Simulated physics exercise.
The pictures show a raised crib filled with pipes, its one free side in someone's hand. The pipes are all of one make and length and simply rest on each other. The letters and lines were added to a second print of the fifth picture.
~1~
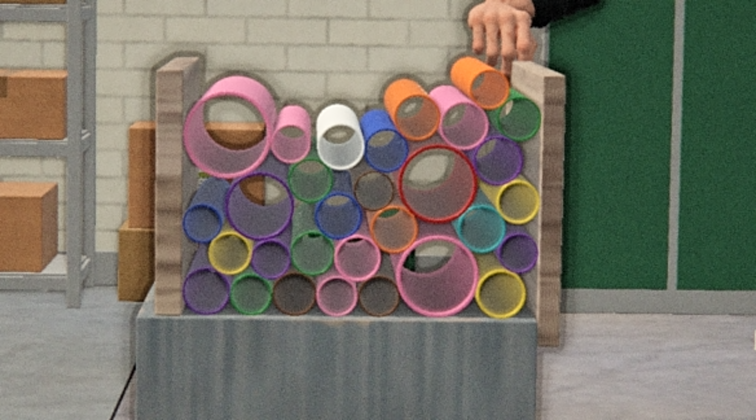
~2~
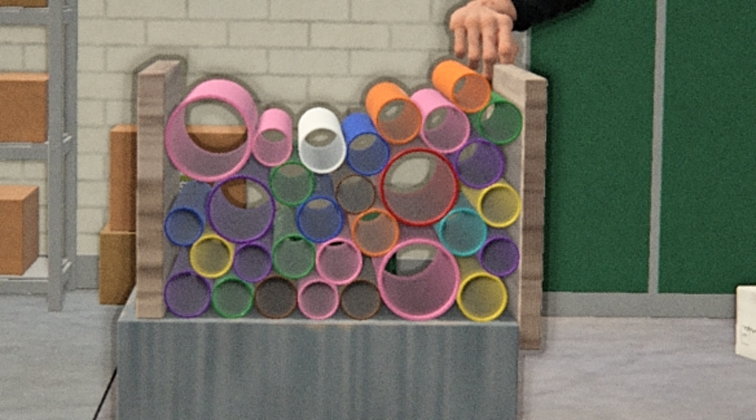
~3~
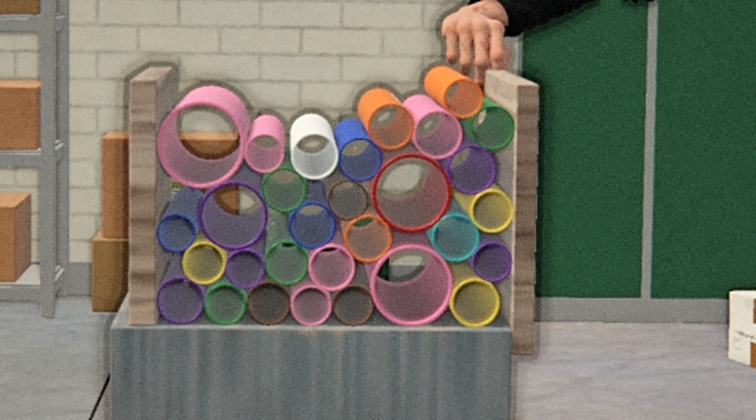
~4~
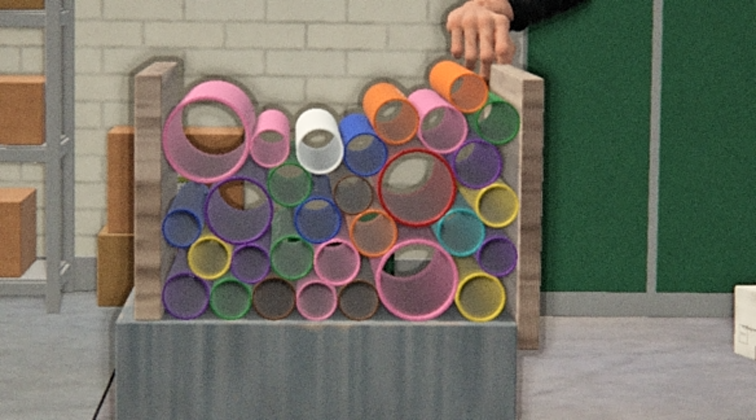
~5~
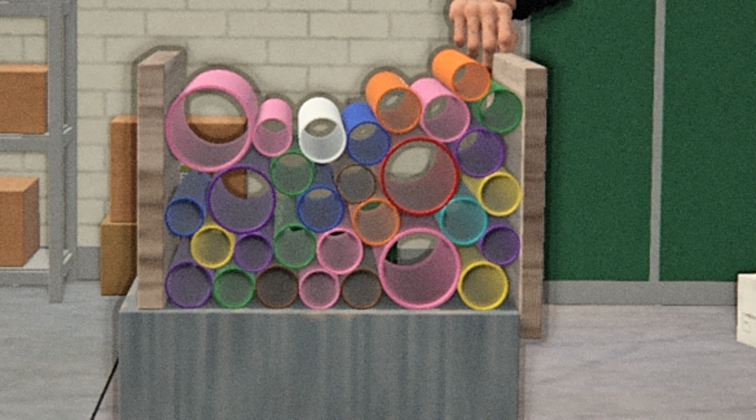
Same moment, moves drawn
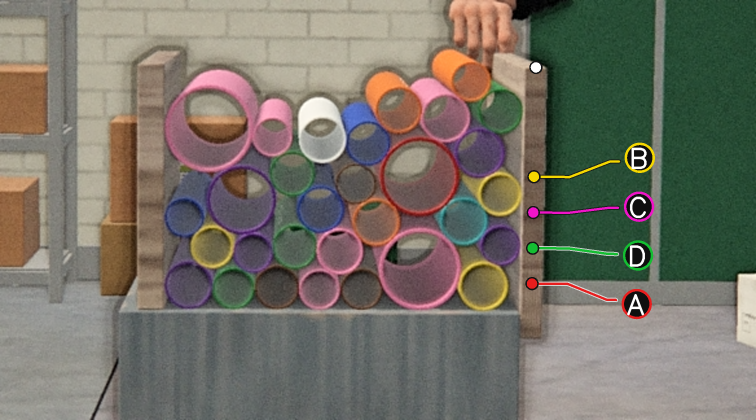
In the video, a hand stays at the top of the right side board of a raised crib stacked with colourful pipes. The view shifts slightly, but the pipes show no clear movement against one another.
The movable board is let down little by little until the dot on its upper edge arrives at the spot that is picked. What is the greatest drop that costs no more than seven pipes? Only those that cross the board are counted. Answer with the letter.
Lower it to D and no more.
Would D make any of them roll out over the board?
Yes.
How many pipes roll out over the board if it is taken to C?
With C, two.
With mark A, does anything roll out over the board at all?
Yes.
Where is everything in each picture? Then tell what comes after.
In the first picture, a purple pipe (207, 291); a pink pipe (438, 277); an orange pipe (394, 229).
In the second picture, an orange pipe (376, 233); a yellow pipe (212, 256).
In the third picture, a green pipe (492, 128); a pink pipe (202, 144).
In the fourth picture, side board (510, 195); a purple pipe (186, 296).
In the fifth picture, a pink pipe (420, 269); an orange pipe (376, 222); a yellow pipe (213, 247).
On the marked copy, A at (532, 283); B at (534, 177); C at (534, 212); D at (533, 248); the white dot at (536, 67).
Taking D. A third of the way, top of the board (522, 147).
Two thirds of the way, top of the board (521, 240).
When it is over, top of the board (520, 247), five out over the board.
As for the rest, A more than seven out over the board; B two out over the board; C two out over the board.
